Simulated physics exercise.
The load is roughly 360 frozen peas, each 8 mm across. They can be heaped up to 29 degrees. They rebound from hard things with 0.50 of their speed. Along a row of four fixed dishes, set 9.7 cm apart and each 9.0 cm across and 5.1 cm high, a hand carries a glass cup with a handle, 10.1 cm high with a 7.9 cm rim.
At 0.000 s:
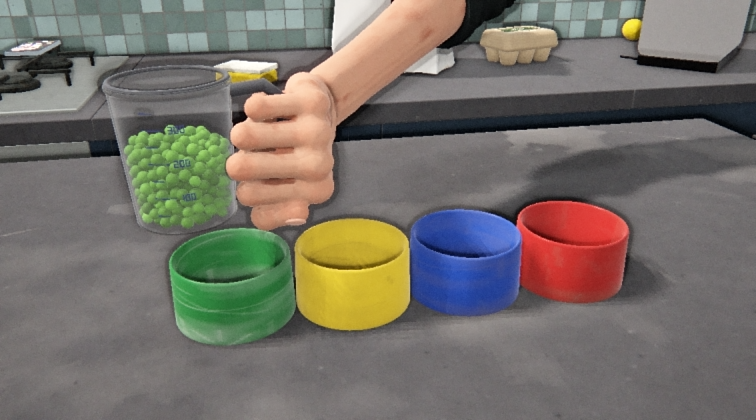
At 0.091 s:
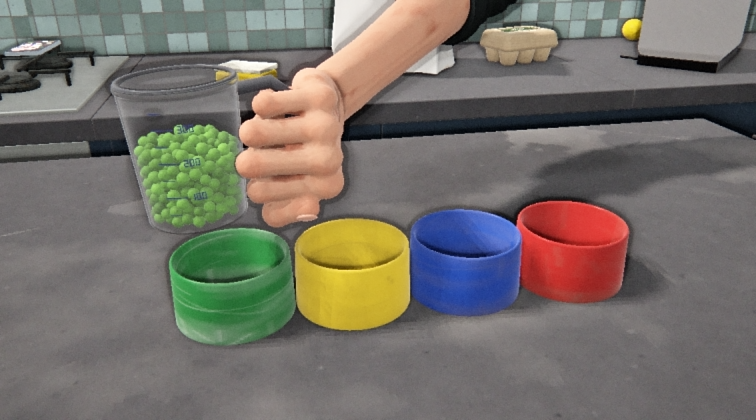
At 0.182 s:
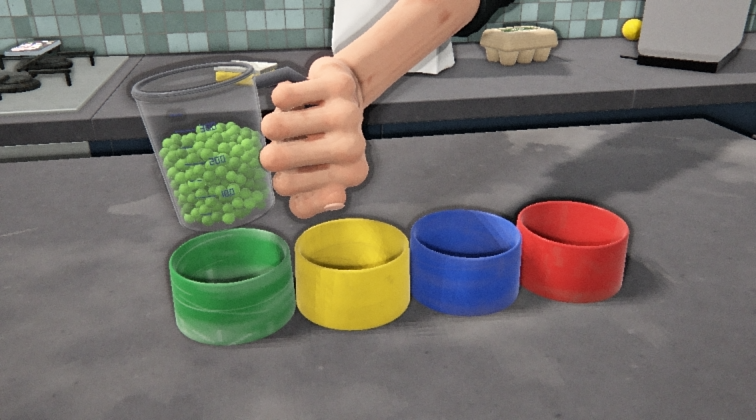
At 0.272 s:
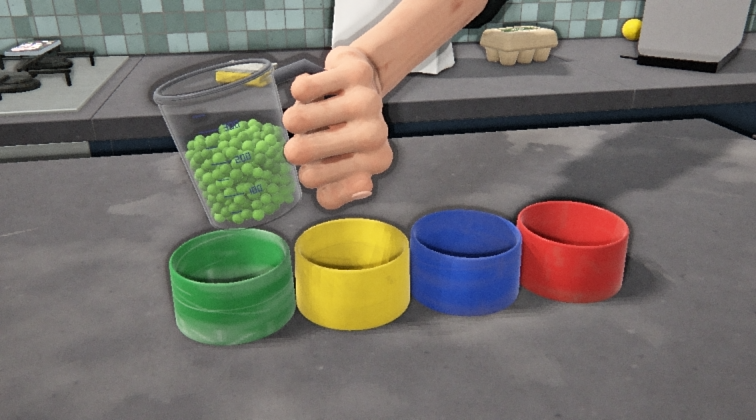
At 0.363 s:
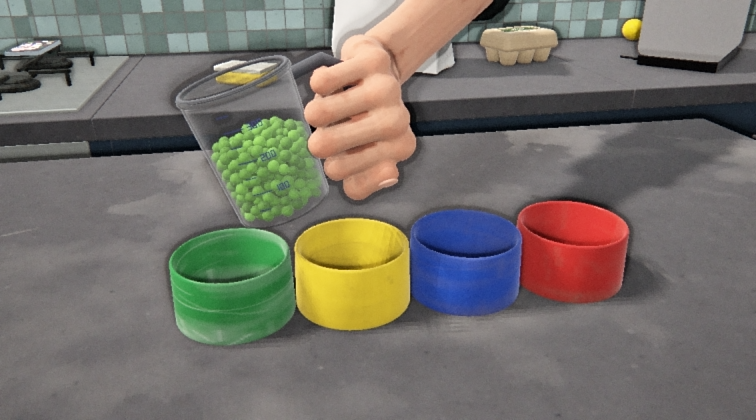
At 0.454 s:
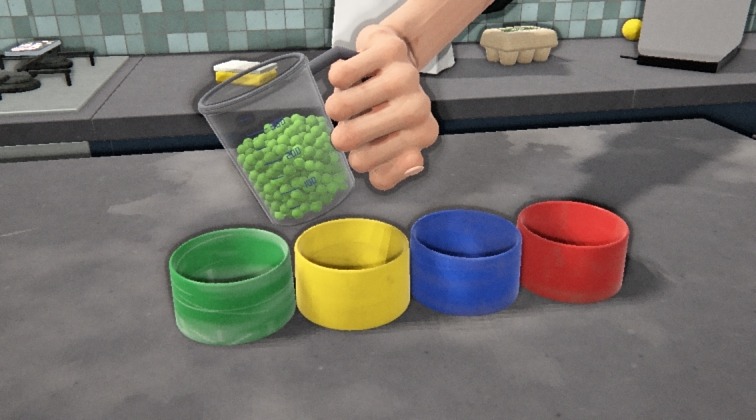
On a kitchen counter, a hand moving a clear cup of green peas rightward and tilting it above four coloured dishes.
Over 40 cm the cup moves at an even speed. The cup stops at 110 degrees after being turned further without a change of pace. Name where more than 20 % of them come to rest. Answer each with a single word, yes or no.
Red dish yes, blue dish no, green dish no, yellow dish no, counter no.
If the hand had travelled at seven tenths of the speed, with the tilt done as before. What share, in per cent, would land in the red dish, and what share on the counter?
Shares: Red 10, counter 0.
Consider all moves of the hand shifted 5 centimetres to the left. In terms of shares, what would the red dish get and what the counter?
I'd expect red at 60 and the counter at 10.
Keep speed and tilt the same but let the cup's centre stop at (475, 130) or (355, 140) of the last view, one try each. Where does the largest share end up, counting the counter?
First try: Yellow; second try: Green.
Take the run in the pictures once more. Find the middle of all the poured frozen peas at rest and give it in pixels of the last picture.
In the last view, approximately (571, 248).
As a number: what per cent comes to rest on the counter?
The figure is about 0 percent.
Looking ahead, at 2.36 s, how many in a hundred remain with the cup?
Roughly 30 %.
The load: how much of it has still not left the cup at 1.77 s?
I reckon around 100 per cent.
After 1.25 s, tilt 66 degrees; cup holds 100 %.
After 1.77 s, tilt 95 degrees; cup holds 100 %.
After 2.36 s, tilt 110 degrees; cup holds 30 %, red 70 %.
By 3.3 s all is still; red 100 %, blue 0 %, green 0 %, yellow 0 %, counter 0 %.
